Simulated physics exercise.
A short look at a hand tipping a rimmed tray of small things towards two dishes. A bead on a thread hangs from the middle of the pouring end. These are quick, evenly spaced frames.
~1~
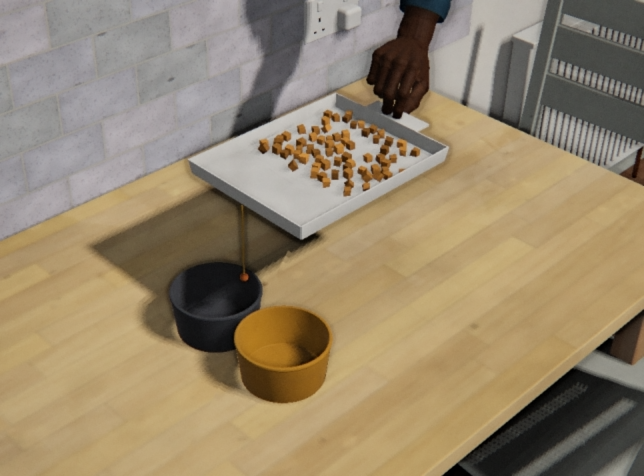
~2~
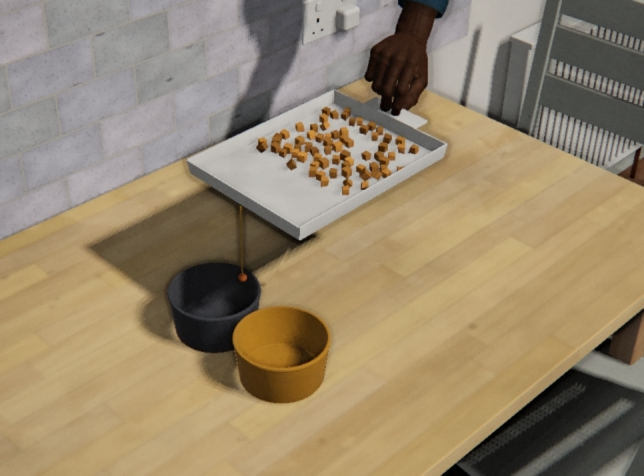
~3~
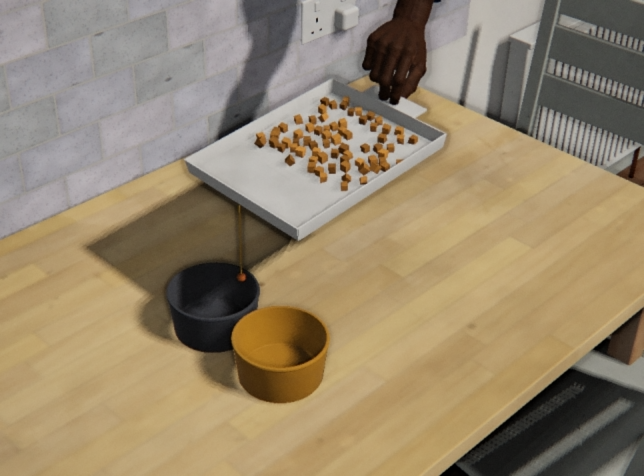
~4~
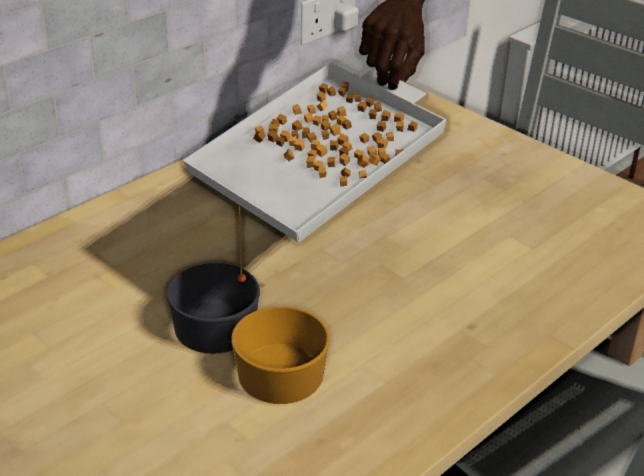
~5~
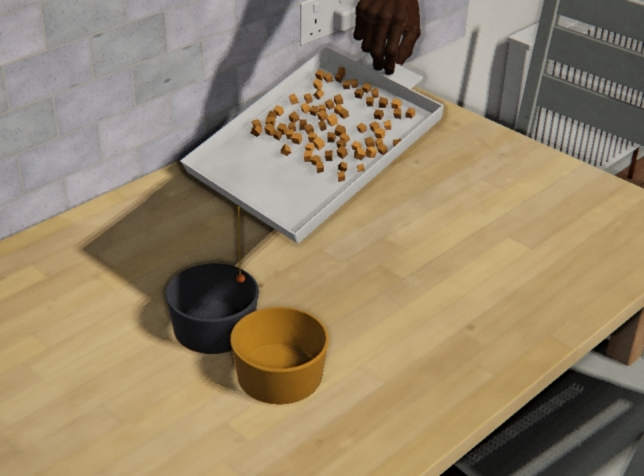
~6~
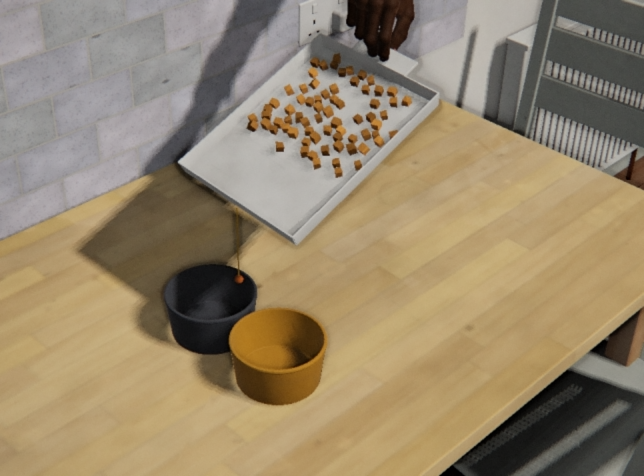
On a wooden table, a hand gradually tilts a tray of small brown cubes above two bowls.
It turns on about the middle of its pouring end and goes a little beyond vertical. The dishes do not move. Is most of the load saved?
In the dishes lies over half of it.
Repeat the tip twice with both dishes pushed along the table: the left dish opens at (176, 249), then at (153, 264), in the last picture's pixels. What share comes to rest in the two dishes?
Near 20 % and 50 %.
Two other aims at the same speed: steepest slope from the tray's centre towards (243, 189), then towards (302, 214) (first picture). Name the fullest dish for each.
At the first place left, at the second the dish on the right.
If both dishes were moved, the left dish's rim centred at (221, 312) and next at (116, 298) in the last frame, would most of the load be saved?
The first try: Over half. The second: Not half.
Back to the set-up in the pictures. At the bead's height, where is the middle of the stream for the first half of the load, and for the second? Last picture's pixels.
The first part at (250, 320); the rest at (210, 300).
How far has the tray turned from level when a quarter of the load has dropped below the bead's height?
At some 110 degrees.
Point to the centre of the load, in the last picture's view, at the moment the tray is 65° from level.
At about (253, 199).
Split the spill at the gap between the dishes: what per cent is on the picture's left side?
Close to 90 per cent.
Soon after the last picture, tray tipped steeply; nearly all on the tray; a stray few in the air.
A little later, tray tipped past a quarter turn; most on the tray; a small part in the right dish; a stray few in the left dish; a small part outside both; a small part in the air.
Later still, tray tipped past a quarter turn; about half in the right dish; about a third in the left dish; a small part outside both; a stray few in the air.
At rest, tray tipped past a quarter turn; about half in the right dish; about a third in the left dish; a small part outside both.
